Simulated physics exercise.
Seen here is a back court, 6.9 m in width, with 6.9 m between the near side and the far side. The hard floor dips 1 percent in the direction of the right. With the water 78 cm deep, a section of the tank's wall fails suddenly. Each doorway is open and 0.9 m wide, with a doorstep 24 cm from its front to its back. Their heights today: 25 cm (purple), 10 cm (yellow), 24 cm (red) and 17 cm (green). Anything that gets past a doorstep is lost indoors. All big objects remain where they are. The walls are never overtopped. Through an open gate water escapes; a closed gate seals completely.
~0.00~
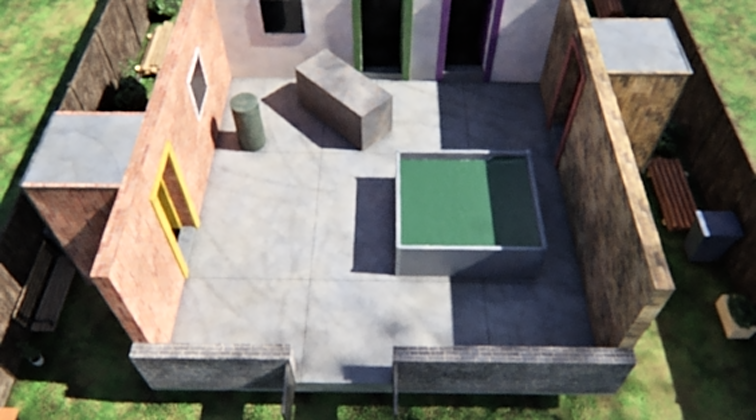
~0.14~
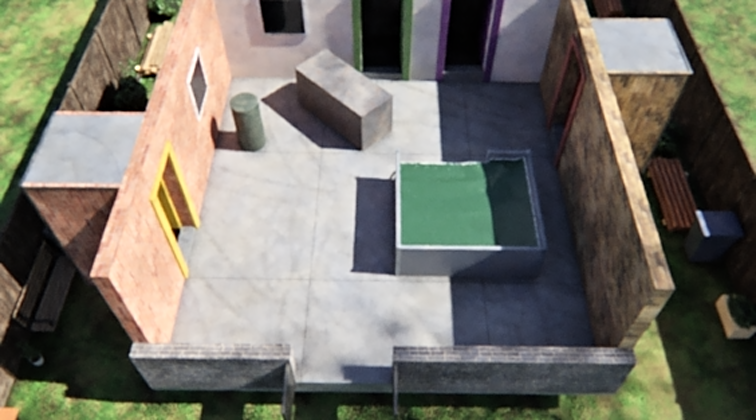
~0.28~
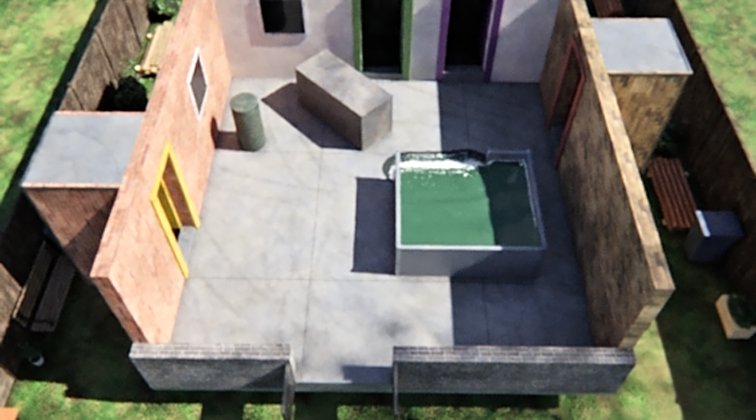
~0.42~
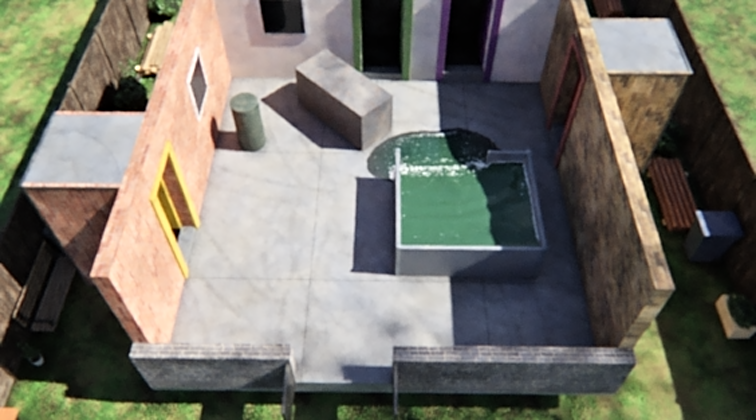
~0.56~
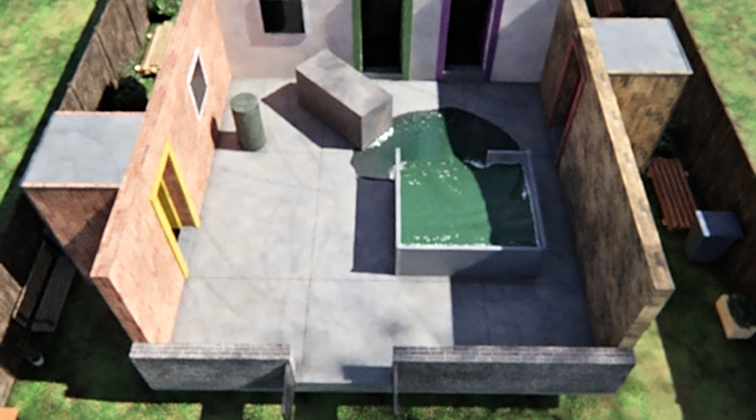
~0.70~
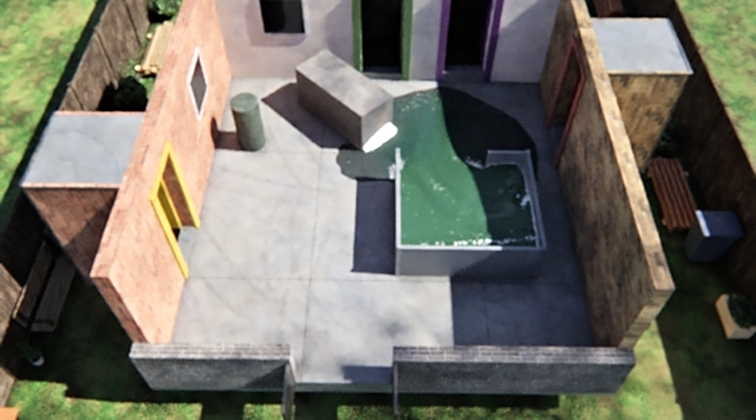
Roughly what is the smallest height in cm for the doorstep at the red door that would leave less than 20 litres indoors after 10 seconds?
Close to 13 cm.
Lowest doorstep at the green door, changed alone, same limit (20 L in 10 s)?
At the green door you'd want roughly 31 cm.
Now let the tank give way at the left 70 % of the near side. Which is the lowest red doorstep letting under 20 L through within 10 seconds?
About 6.5 cm.
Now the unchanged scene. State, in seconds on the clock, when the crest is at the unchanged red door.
It peaks around 6.0 s.
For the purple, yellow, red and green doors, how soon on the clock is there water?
Purple: 0.8 s; yellow: 3.6 s; red: 0.9 s; green: 0.9 s.
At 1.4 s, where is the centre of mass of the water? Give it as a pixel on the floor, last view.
The water's centre is at about (451, 184).
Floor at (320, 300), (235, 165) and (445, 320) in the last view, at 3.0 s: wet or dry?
One by one: Clear, drenched, clear.
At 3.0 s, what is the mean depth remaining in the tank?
About 27 cm.
After 1.4 s water covers 25 % of the floor, deepest (49 cm) near (417, 82); 5 cm at the red door, 0 litres in over its 24 cm doorstep.
After 3.0 s water covers 50 % of the floor, deepest (44 cm) near (538, 83); 13 cm at the red door, 0 litres in over its 24 cm doorstep.
After 10.0 s water covers 100 % of the floor, deepest (20 cm) near (596, 361); 12 cm at the red door, 0 litres in over its 24 cm doorstep.
At the red door as built, the water arrived by 1.0 s and peaked near 17 cm at 5.8 s.
Run again over the same 10 s with other heights there, 52 litres in over 10.5 cm, 8 litres over 14.5 cm. The limit of 20 litres is kept from about 13 cm up.
